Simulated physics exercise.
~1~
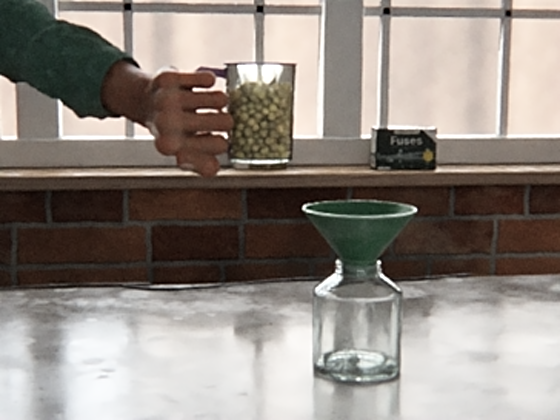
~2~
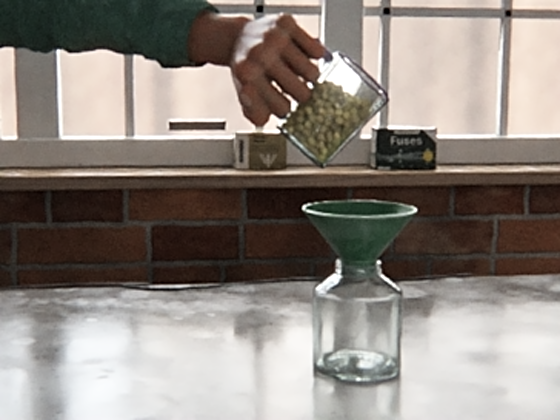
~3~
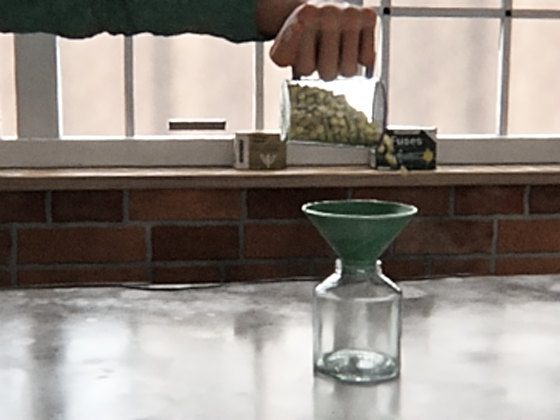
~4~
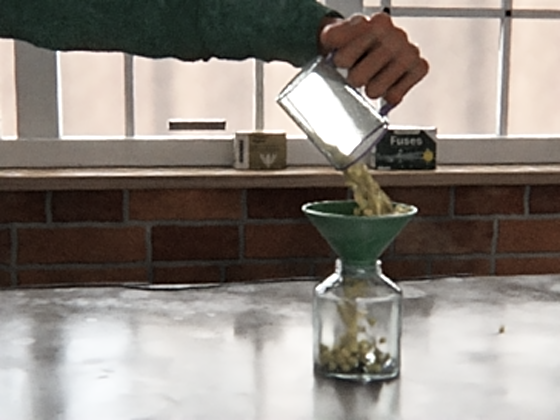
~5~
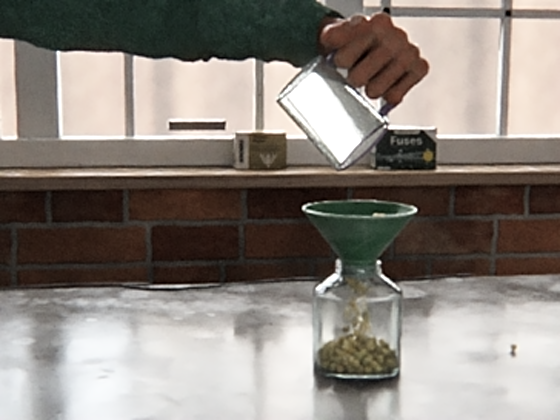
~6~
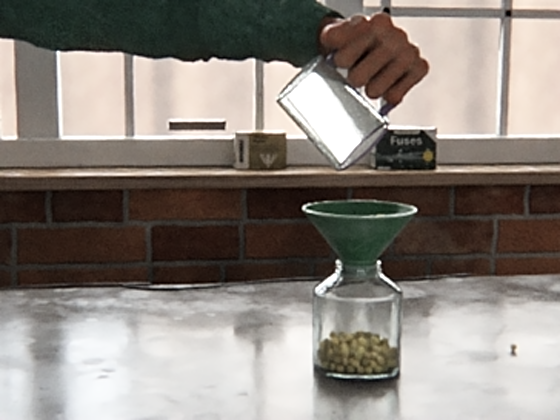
A hand in a dark green sleeve reaches in from the left, holding a clear cup of pale green beans above a green funnel set in the neck of a glass jar. The jar stands on a glossy grey counter, seen from the side by a still camera, before a brick wall and a windowsill with small boxes. The cup moves right, tips onto its side, then turns mouth-down. Beans pour through the funnel into the jar, and a stray one lands on the counter at right. The flow stops, leaving a low heap in the jar beneath the still-tilted cup.
